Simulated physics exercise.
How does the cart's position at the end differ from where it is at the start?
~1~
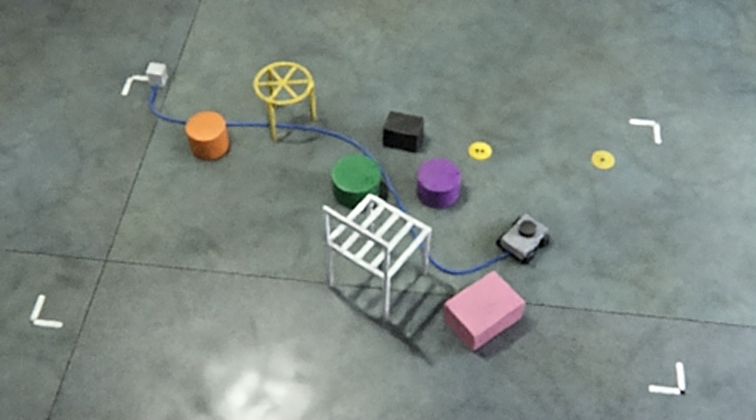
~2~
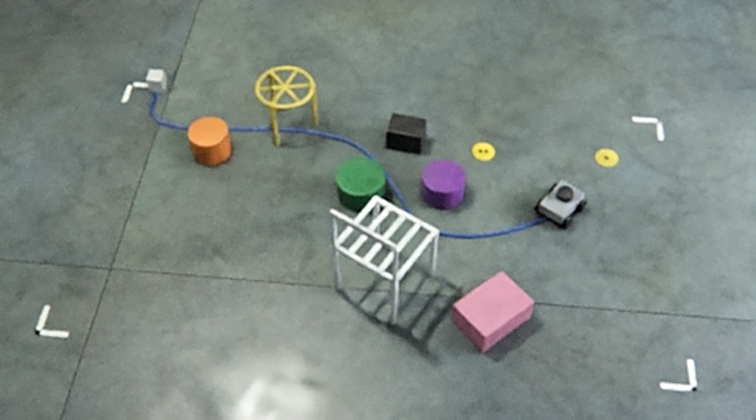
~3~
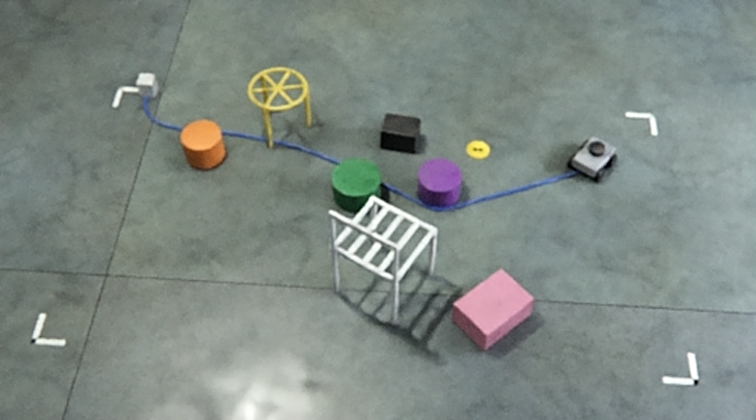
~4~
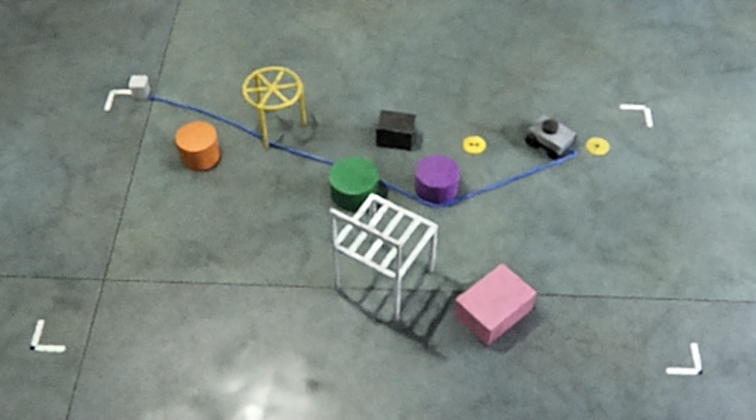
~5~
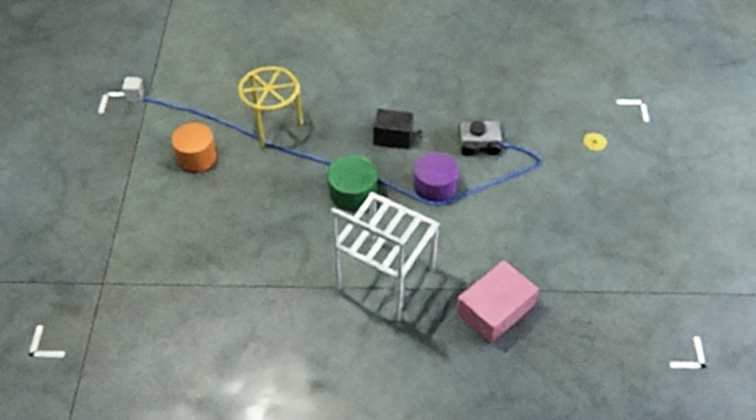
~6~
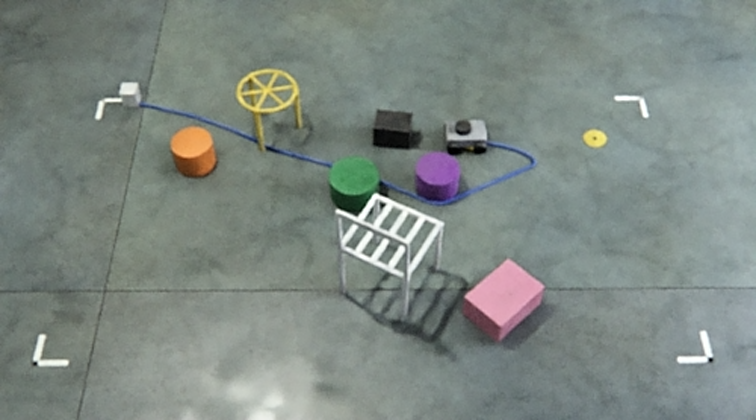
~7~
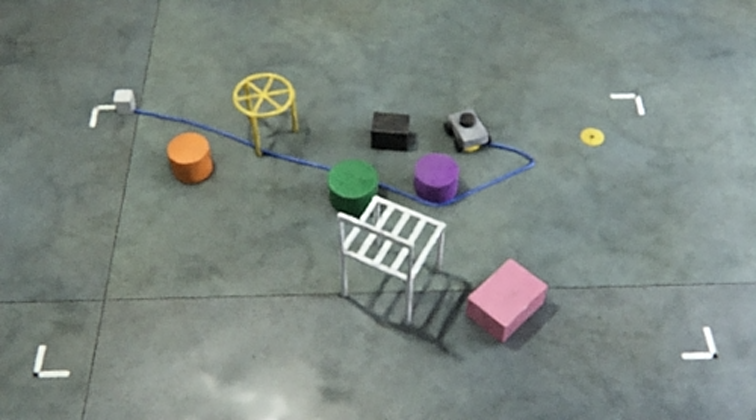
At the start the cart is on the right side of the floor, just above and to the right of the pink crate. At the end it is farther up and to the left, by a yellow mark just right of the black crate and above the purple tub.
In the video, a small grey cart trailing a blue lead moves up and right across a grey floor to a yellow mark, then turns left to another near the black crate and stops, the lead bent around the purple tub and still joined to the white box.
